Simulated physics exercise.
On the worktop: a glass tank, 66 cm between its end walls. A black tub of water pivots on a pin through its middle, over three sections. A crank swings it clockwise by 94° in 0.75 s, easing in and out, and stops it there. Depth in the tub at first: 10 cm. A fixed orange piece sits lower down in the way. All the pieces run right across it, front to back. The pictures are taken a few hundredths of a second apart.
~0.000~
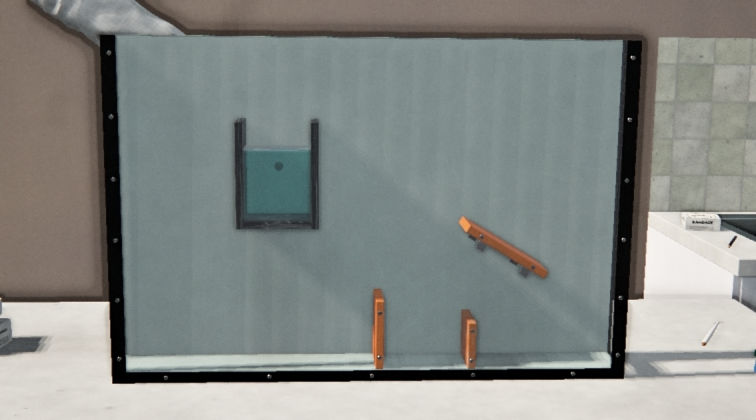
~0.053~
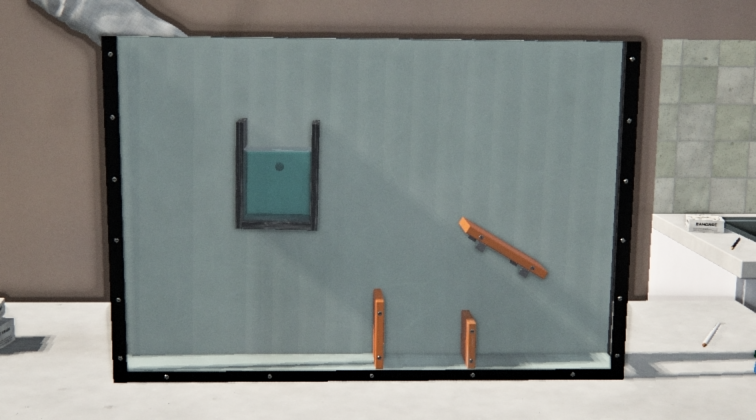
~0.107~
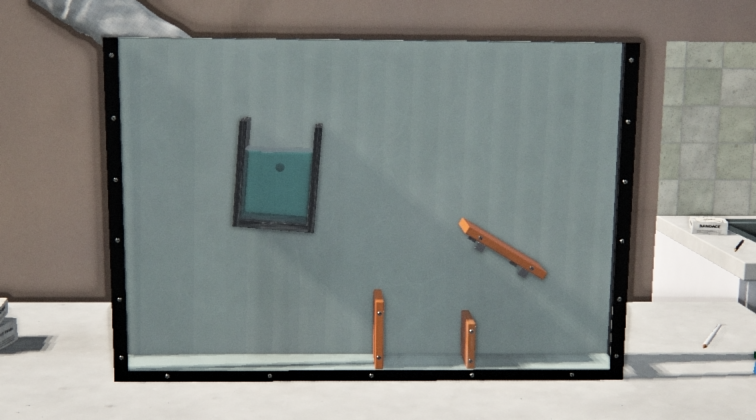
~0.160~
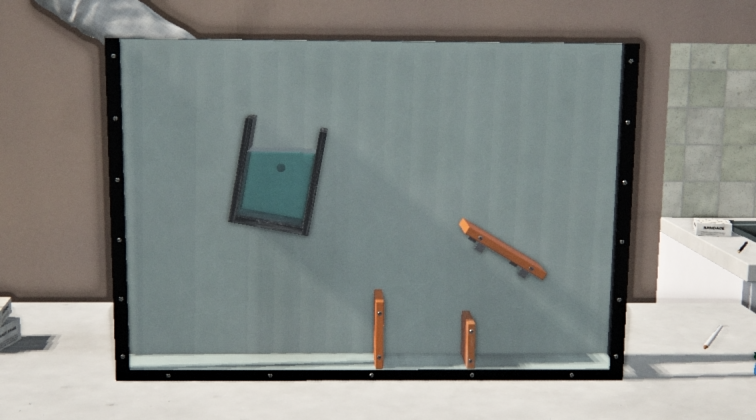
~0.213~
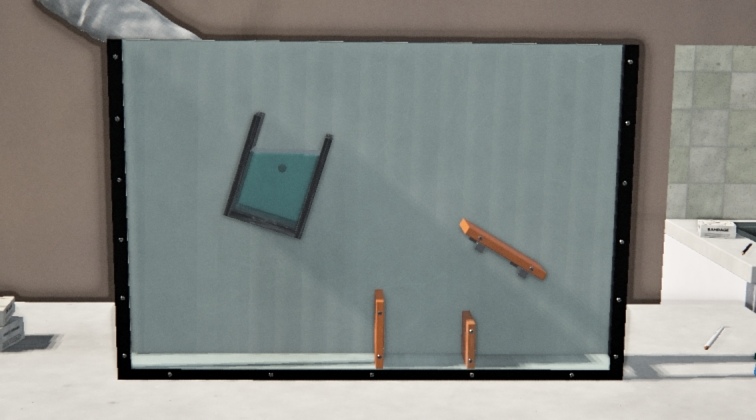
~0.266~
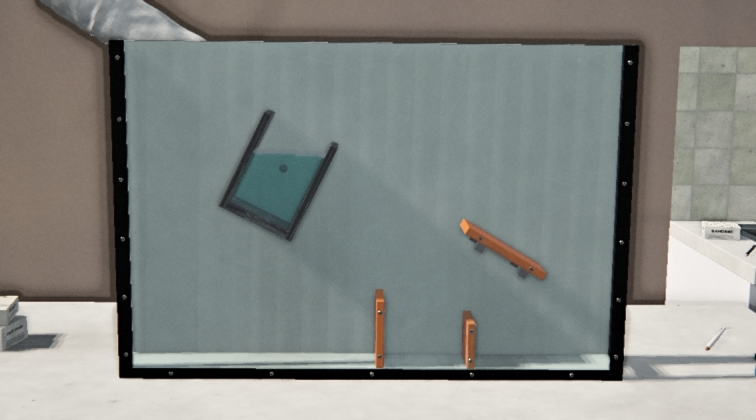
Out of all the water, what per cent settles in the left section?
Close to 20 per cent of it.
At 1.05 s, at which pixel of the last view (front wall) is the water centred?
At about (400, 306).
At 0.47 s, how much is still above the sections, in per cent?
About 100 per cent.
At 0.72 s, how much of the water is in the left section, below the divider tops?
About 0 per cent.
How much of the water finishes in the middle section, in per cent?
Near 64 in a hundred.
By 0.47 s the sections hold 0, 0 and 0 per cent, with 100 still above them.
By 0.72 s the sections hold 1, 19 and 0 per cent, with 80 still above them.
By 1.05 s the sections hold 1, 67 and 3 per cent, with 29 still above them.
At rest it is 18 per cent left, 65 middle, 17 right.
